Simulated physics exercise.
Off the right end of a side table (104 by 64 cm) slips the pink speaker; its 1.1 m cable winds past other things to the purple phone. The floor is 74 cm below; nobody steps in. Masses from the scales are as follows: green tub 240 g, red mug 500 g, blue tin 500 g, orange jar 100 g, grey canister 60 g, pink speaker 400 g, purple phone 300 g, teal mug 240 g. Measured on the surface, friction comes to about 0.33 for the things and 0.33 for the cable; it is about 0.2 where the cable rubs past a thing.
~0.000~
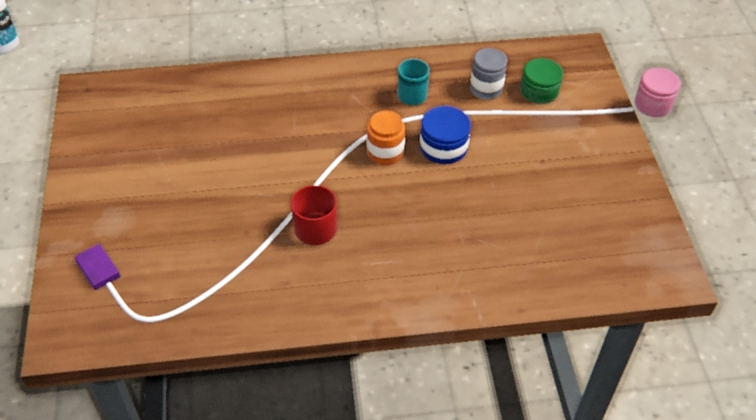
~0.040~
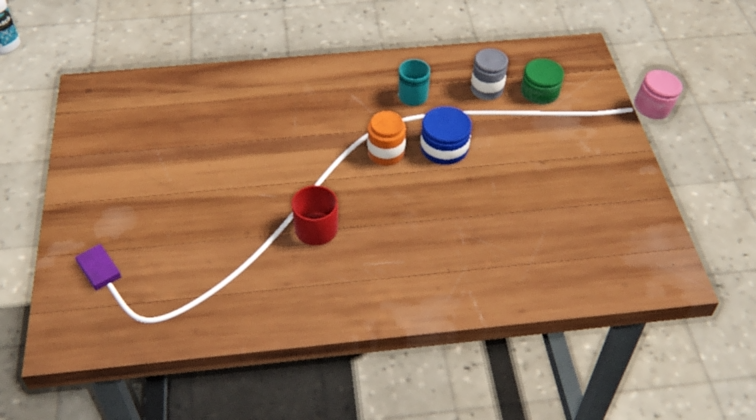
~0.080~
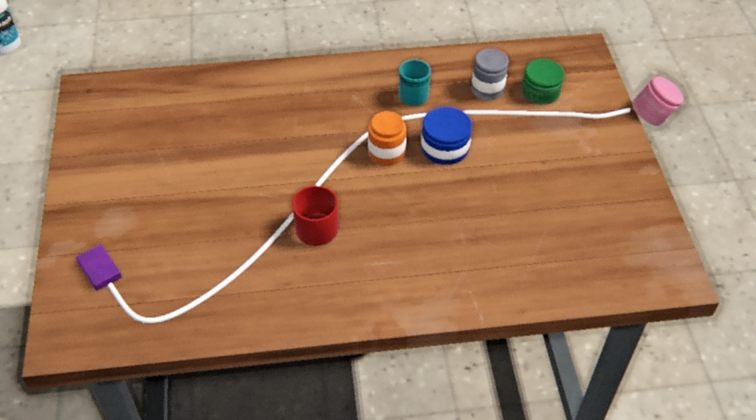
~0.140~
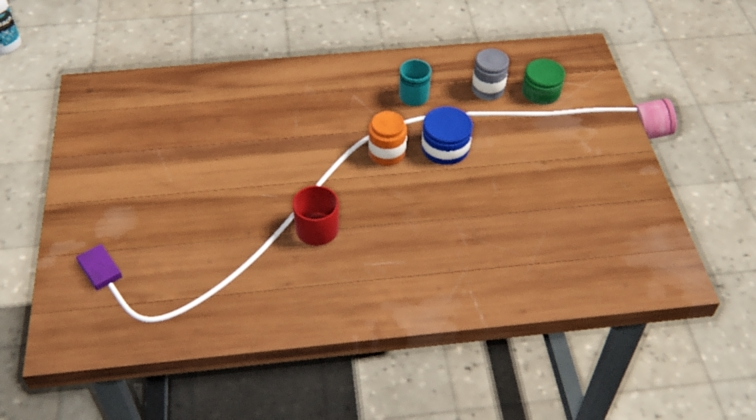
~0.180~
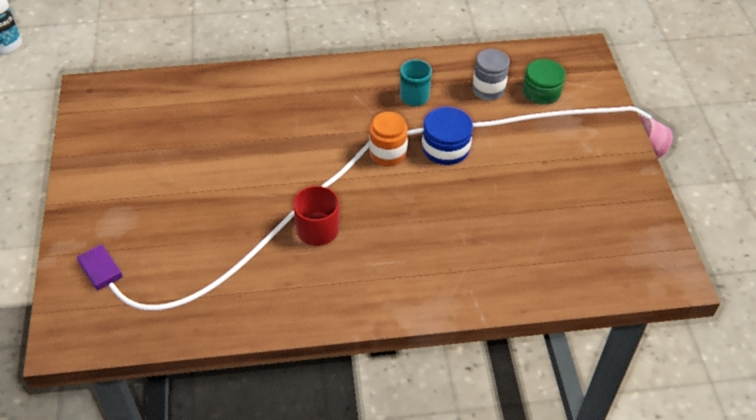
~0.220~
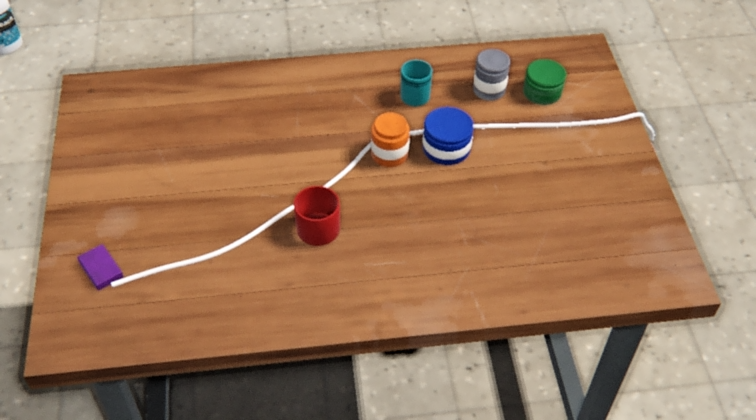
To begin with, a pink speaker sits at the right edge of a wooden table, joined by a curving white cable to a purple phone. The speaker tips over the edge and drops out of sight, drawing the cable straighter past the mugs and jars, which stay almost still.
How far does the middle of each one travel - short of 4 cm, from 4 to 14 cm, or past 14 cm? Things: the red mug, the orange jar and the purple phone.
My prediction: The red mug will finish in the low range, the orange jar will finish in the mid range, the purple phone will finish in the high range.
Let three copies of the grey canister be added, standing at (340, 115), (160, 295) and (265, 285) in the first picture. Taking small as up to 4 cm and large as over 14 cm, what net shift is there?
Result, in order: Minor / major / minor.
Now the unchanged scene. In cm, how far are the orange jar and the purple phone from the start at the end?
About: Orange jar 6 cm, purple phone 60 cm.
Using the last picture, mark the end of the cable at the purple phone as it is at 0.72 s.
You'll find it near pixel (339, 168).
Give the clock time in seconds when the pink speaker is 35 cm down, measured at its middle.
Estimate: About 0.55 s.
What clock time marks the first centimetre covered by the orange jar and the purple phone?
On the clock, orange jar 0.26 s and purple phone 0.28 s.
At 0.5 s, the cable's tail end at (204, 197); purple phone 18 cm off its start, orange jar 7 cm off its start, pink speaker over the edge.
At 0.7 s, the cable's tail end at (339, 168); purple phone 39 cm off its start, orange jar 7 cm off its start, pink speaker over the edge.
At 1.0 s, the cable's tail end at (429, 130); purple phone 57 cm off its start at (408, 123), orange jar 7 cm off its start at (417, 146), pink speaker over the edge.
At 1.2 s, the cable's tail end at (432, 126); purple phone 58 cm off its start, orange jar 7 cm off its start, pink speaker over the edge.
At 2.4 s, the cable's tail end at (432, 126); purple phone 58 cm off its start at (411, 120), orange jar 7 cm off its start at (417, 146), red mug 0 cm off its start at (317, 203), pink speaker over the edge.
